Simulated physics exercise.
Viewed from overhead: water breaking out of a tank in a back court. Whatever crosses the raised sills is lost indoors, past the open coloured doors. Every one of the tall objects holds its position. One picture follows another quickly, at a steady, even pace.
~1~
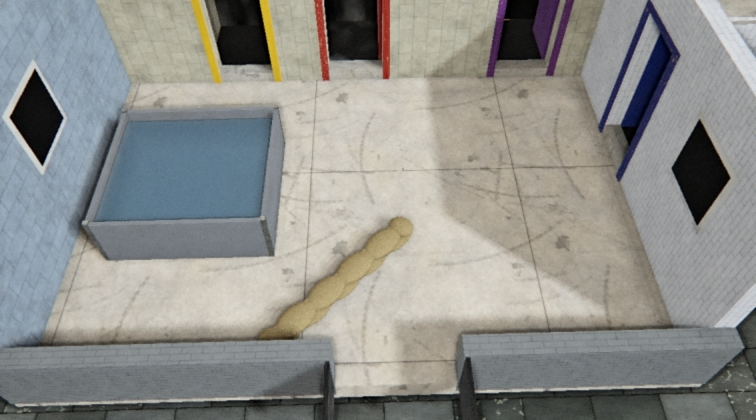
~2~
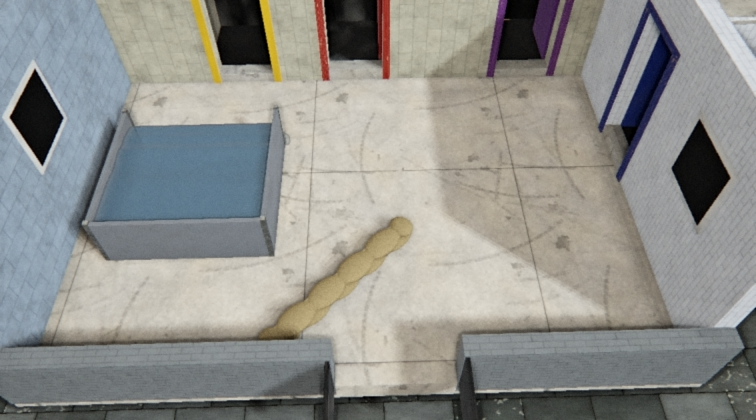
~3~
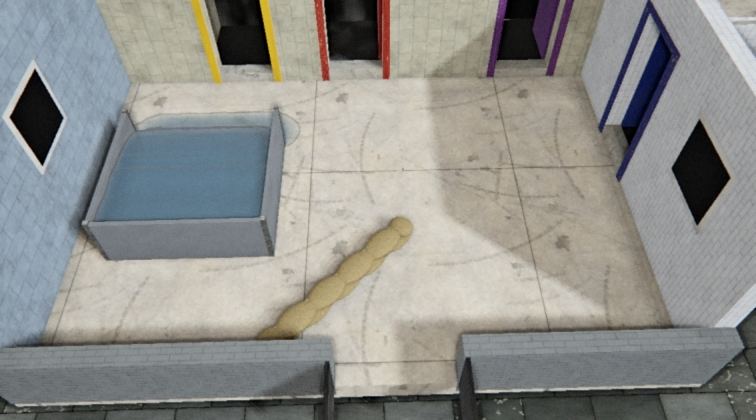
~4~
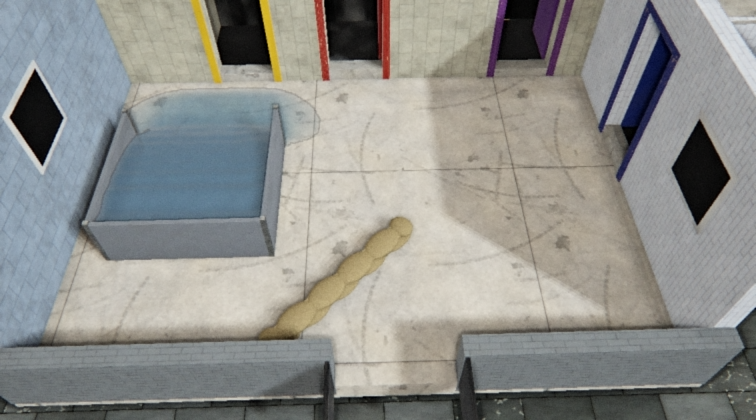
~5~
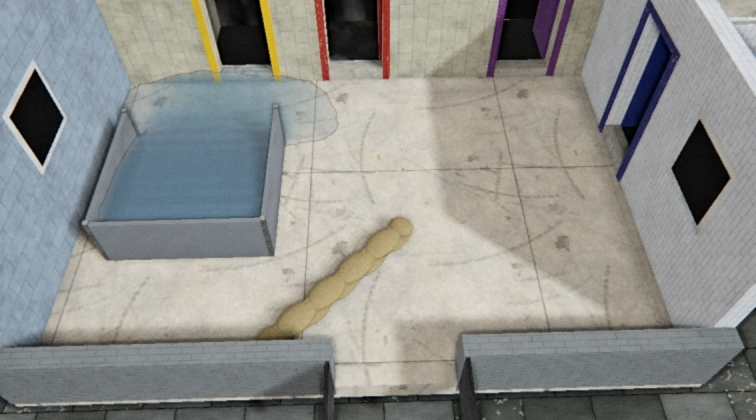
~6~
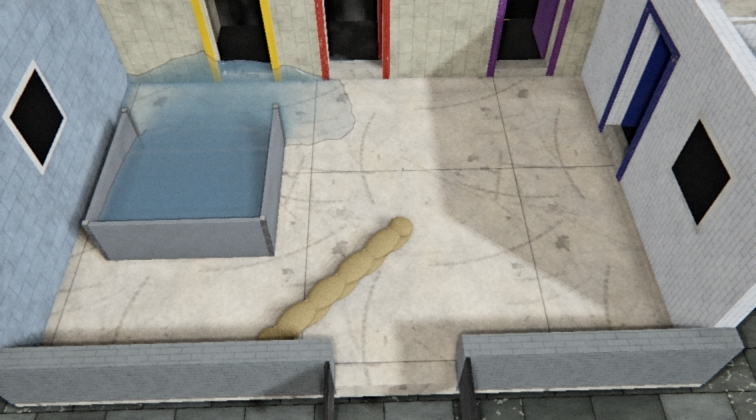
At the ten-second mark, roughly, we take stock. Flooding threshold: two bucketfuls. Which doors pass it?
At the end, the purple door is going to stay inside the allowance; the yellow door is going to overshoot the allowance; the red door is going to stay inside the allowance; the blue door is going to stay inside the allowance.
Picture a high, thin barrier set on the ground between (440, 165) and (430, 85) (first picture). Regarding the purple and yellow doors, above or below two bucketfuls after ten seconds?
Purple falls short, yellow overshoots.
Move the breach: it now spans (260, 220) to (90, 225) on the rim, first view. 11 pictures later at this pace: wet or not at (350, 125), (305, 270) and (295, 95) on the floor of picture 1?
In that order: Clear, awash, not flooded.
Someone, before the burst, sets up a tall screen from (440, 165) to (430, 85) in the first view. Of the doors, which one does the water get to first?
Result: The yellow one.
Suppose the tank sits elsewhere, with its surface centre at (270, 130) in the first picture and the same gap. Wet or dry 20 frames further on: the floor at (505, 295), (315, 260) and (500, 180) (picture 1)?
Points in order: Not reached; not reached; inundated.
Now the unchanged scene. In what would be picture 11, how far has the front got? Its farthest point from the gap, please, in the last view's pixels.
The farthest point of the front sits at (430, 81).
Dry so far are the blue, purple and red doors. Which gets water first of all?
I'd go with the red-painted one.
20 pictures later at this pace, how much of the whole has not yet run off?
Near 86 percent, give or take.
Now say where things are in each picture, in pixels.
In the first picture, still water in the tank at (190, 165).
In the second picture, the front is at a hidden place, out from the gap on the tank's far side.
In the third picture, water pours out on the tank's far side and has run to a hidden place.
In the fourth picture, water pours out on the tank's far side and has run to (119, 122).
In the fifth picture, the front is at (129, 95), out from the gap on the tank's far side.
In the sixth picture, the front is at (334, 81), out from the gap on the tank's far side.
A moment on, water covers 15 % of the floor; the purple door not reached, the yellow door far over two buckets in, the red door wet at the sill, nothing in, the blue door not reached.
Next, water covers 25 % of the floor; the purple door wet at the sill, nothing in, the yellow door far over two buckets in, the red door wet at the sill, nothing in, the blue door not reached.
Then, water covers 55 % of the floor; the purple door wet at the sill, nothing in, the yellow door far over two buckets in, the red door wet at the sill, nothing in, the blue door wet at the sill, nothing in.
Later, water covers 85 % of the floor; the purple door wet at the sill, nothing in, the yellow door far over two buckets in, the red door wet at the sill, nothing in, the blue door wet at the sill, nothing in.
In the end, water covers 95 % of the floor; the purple door wet at the sill, nothing in, the yellow door far over two buckets in, the red door wet at the sill, nothing in, the blue door wet at the sill, nothing in.
